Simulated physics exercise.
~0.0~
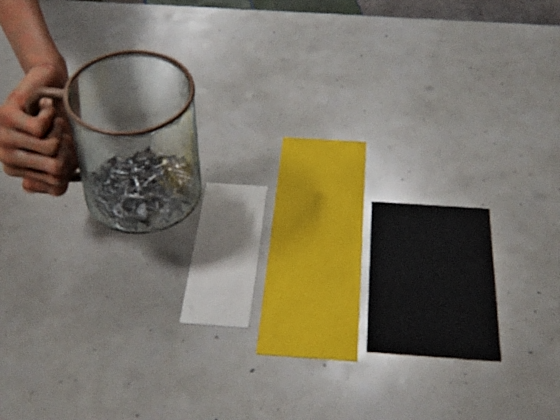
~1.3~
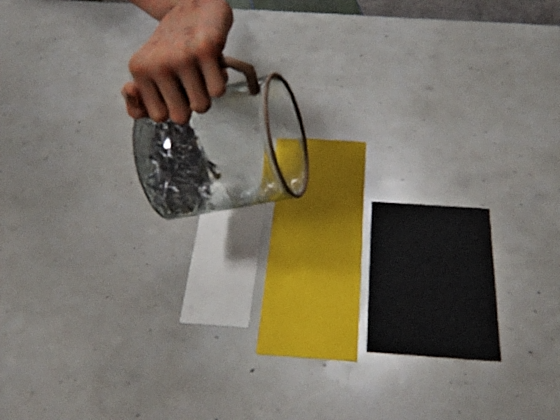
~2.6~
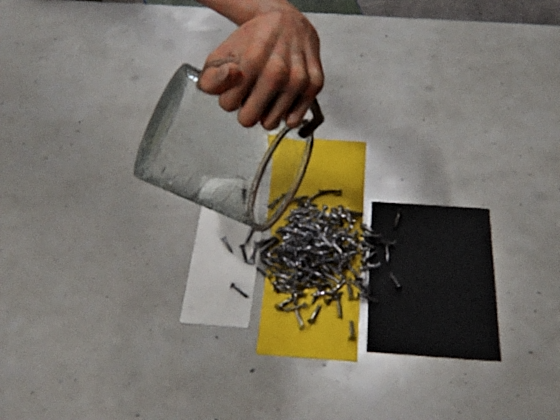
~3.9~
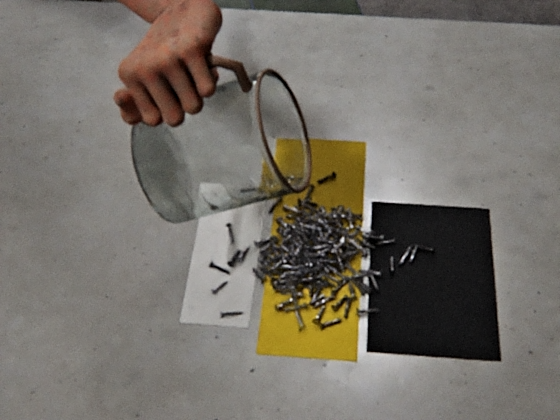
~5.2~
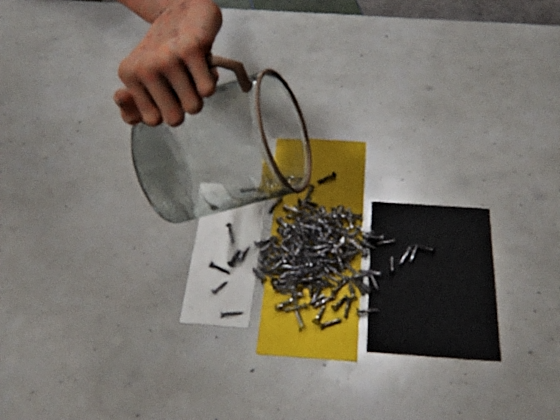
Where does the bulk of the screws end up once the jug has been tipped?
Nearly all of the screws end up in a heap on the yellow mat. Only a few lie on the white and black mats, and the jug is left empty.
